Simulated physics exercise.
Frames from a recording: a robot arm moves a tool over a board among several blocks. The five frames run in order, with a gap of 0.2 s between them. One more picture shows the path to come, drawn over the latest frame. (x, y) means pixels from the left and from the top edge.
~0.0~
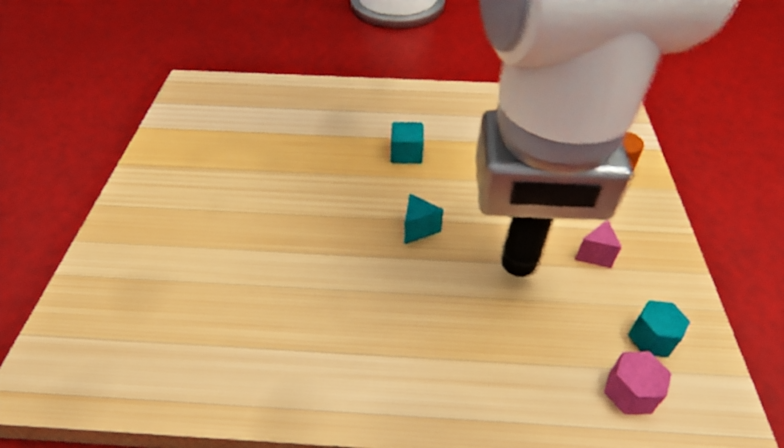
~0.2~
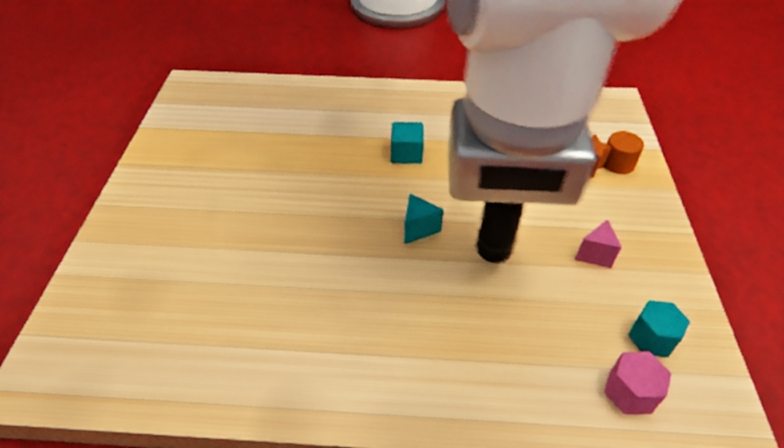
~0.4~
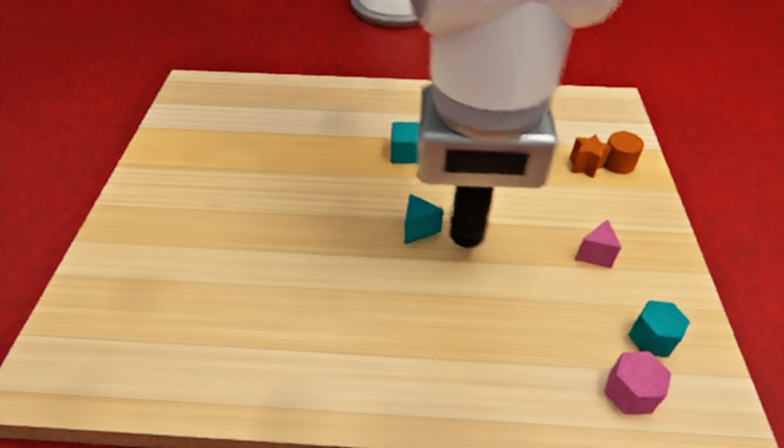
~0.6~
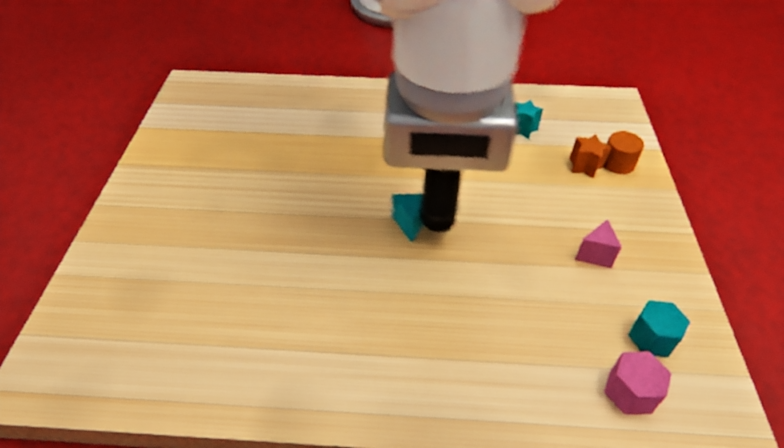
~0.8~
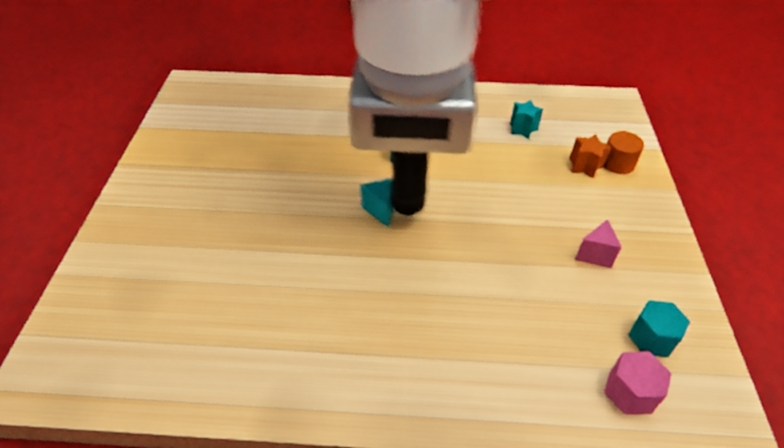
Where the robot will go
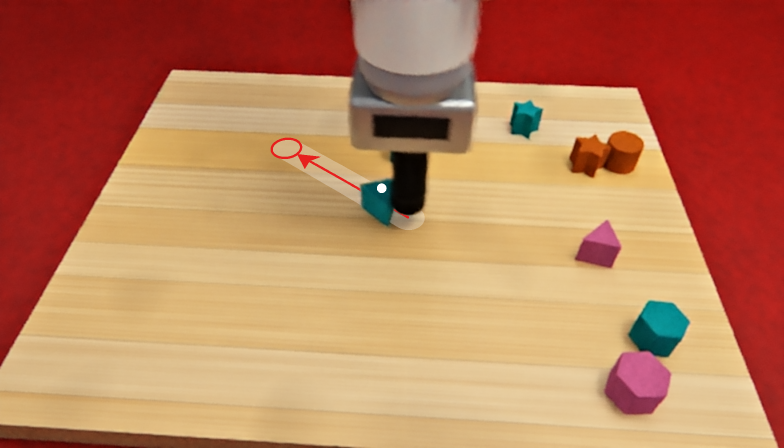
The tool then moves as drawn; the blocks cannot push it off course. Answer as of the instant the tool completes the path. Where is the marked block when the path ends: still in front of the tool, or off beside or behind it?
No longer ahead of the tool.
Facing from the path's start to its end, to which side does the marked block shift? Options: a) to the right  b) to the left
b.
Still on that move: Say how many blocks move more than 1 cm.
Of all the blocks, just one travels more than a centimetre.
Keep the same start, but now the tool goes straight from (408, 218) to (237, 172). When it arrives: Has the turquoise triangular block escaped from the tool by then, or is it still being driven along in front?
It sits in front of the tool.
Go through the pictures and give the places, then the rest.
The first picture shows lower end of the tool (519, 264), tops of blocks, turquoise triangular block (420, 208), turquoise four-sided block (408, 131).
The second picture shows tool (494, 250), blocks as before.
The third picture shows tool (467, 236), blocks as before.
The fourth picture shows tool (438, 220), turquoise triangular block (412, 202).
The fifth picture shows tool (409, 204), turquoise triangular block (382, 188), turquoise four-sided block hidden.
The drawn path runs from (408, 218) directly to (286, 148); the dot is on the turquoise triangular block.
The first path, step by step. One third of the way, tool (364, 179); turquoise triangular block (335, 171), turned 20° anticlockwise.
Two thirds of the way, tool (322, 156); turquoise triangular block (312, 167), turned 65° anticlockwise.
At the end, tool (284, 135); turquoise triangular block (312, 167), turned 65° anticlockwise; turquoise four-sided block not moved.
